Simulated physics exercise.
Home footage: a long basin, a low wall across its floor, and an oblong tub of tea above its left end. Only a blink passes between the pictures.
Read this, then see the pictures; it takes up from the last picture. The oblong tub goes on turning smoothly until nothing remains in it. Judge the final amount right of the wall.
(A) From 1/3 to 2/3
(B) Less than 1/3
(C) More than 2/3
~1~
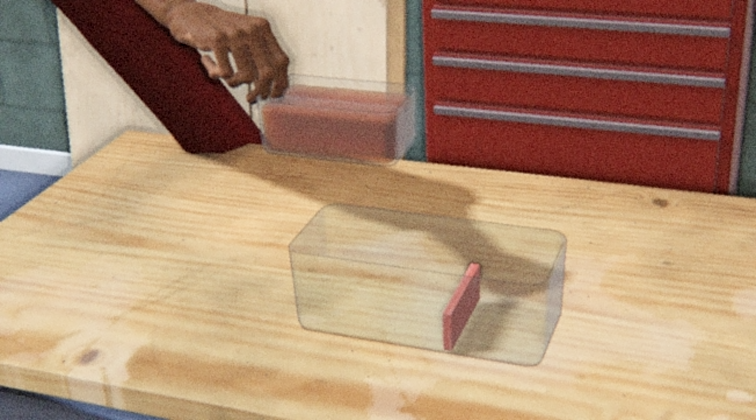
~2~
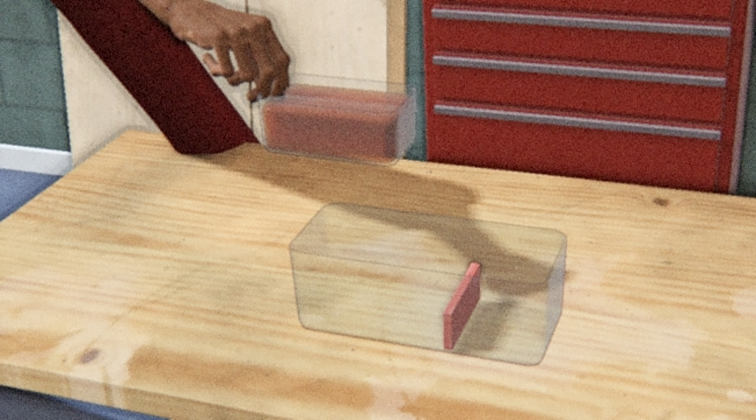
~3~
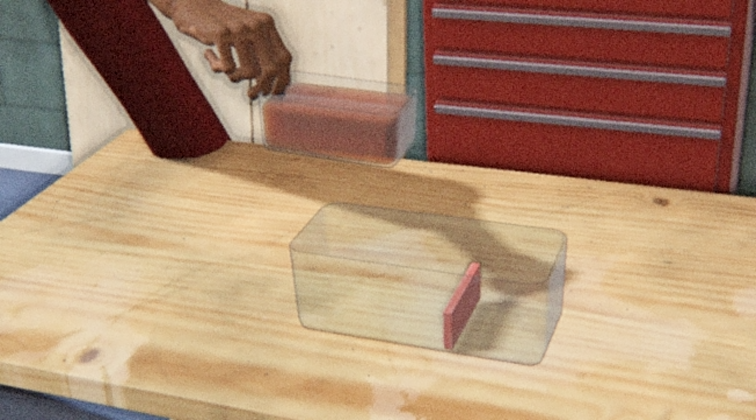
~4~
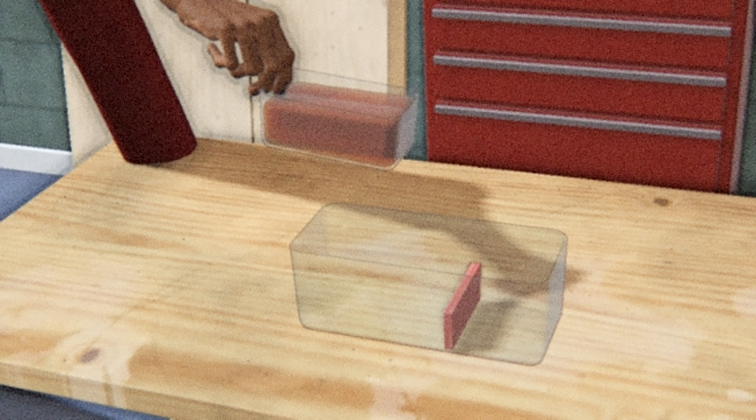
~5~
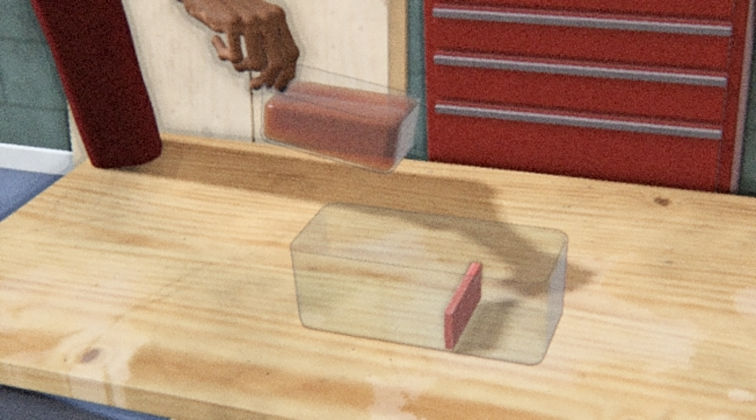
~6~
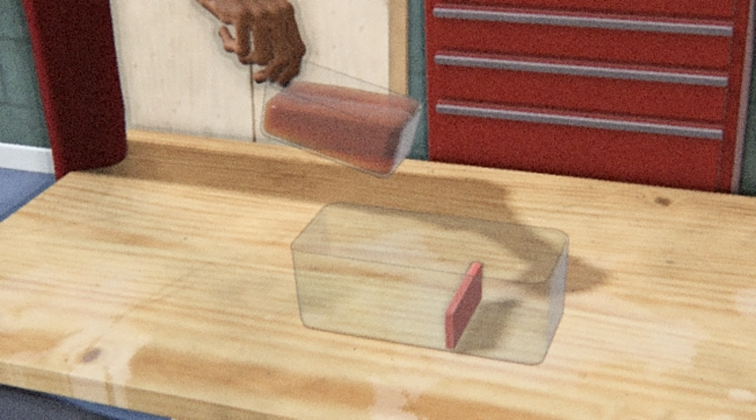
From 1/3 to 2/3.
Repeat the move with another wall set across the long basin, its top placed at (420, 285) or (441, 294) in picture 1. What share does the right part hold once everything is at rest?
About 70 and 60 per cent.
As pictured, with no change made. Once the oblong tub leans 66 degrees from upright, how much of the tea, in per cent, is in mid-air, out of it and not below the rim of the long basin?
Estimate: 45 per cent, roughly.
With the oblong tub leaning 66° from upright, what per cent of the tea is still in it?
I'd put it at some 35 in a hundred.
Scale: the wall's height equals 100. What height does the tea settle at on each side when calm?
It settles around 20 on the left side and around 60 on the right side.
A moment on, the oblong tub is tipped part way and 33 per cent is still to pour, 3 is left of the wall and 19 right of it.
Next, the oblong tub is tipped on its side and 8 per cent is still to pour, 23 is left of the wall and 54 right of it.
Then the oblong tub is tipped on its side and 1 per cent is still to pour, 33 is left of the wall and 54 right of it.
Later the oblong tub is tipped on its side and 0 per cent is still to pour, 35 is left of the wall and 54 right of it.
In the end 35 per cent lies left of the wall, 54 right of it and 11 outside.
